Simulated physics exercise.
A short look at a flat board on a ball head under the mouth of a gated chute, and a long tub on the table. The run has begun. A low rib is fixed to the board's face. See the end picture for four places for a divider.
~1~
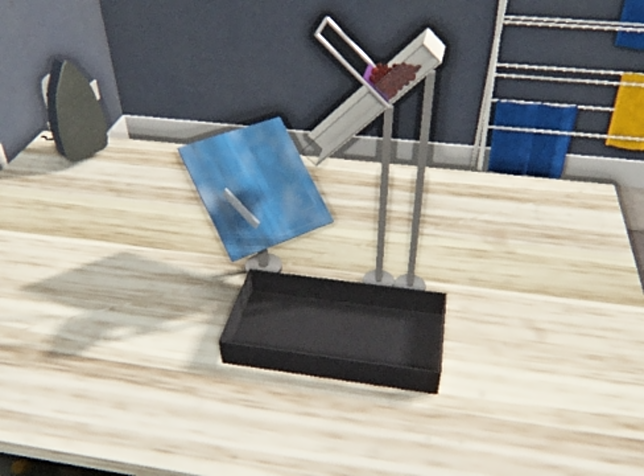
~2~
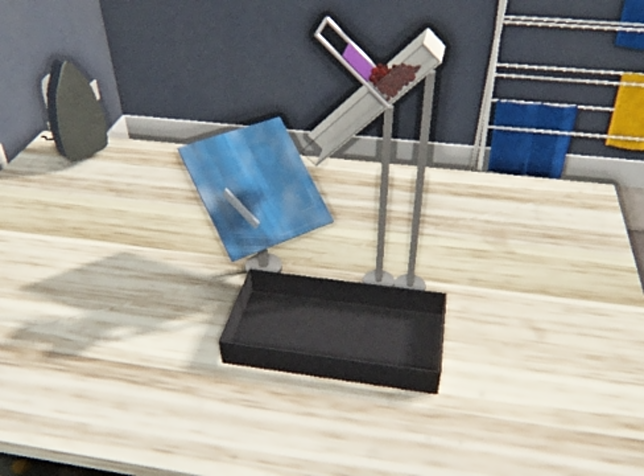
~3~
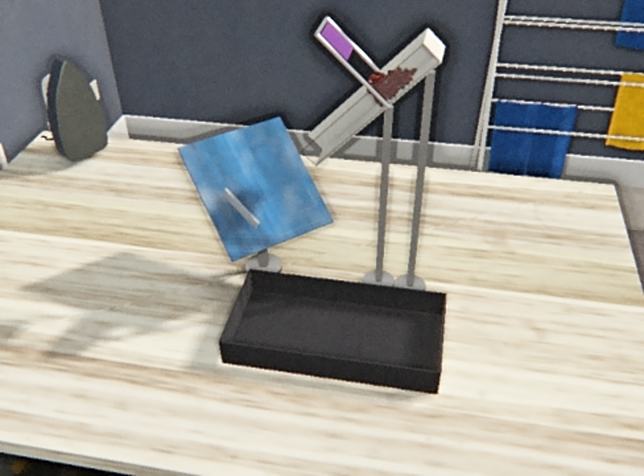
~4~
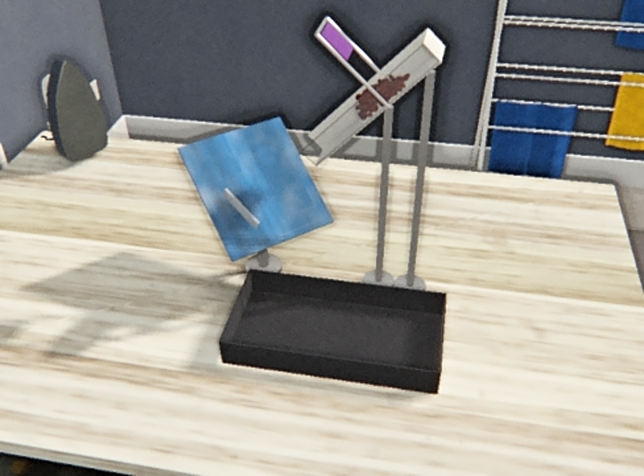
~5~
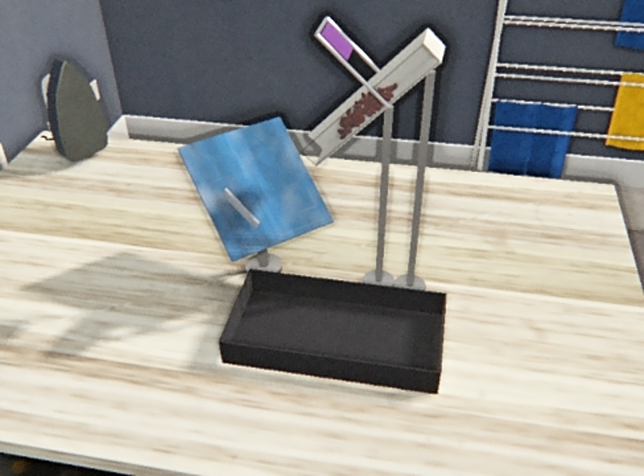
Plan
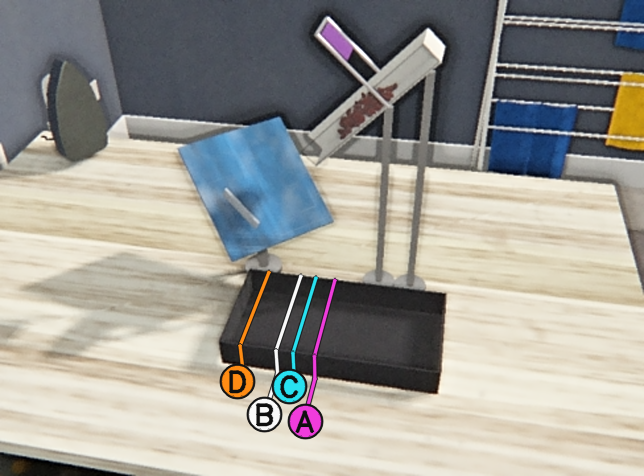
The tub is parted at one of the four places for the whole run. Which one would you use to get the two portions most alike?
B works best here.
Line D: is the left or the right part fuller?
The right side.
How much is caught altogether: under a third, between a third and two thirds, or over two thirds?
About that: Over two thirds.
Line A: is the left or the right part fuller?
Left.
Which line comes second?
That is line C.
On the marked copy, line A crosses the front rim at (314, 355); line B crosses the front rim at (276, 349); line C crosses the front rim at (293, 352); line D crosses the front rim at (240, 344).
With A, of what is caught, almost all on the left of the divider, about a tenth on the right.
With B, of what is caught, roughly half on the left of the divider, roughly half on the right.
With C, of what is caught, the larger part on the left of the divider, roughly a quarter on the right.
With D, of what is caught, not one piece on the left of the divider, every piece on the right.
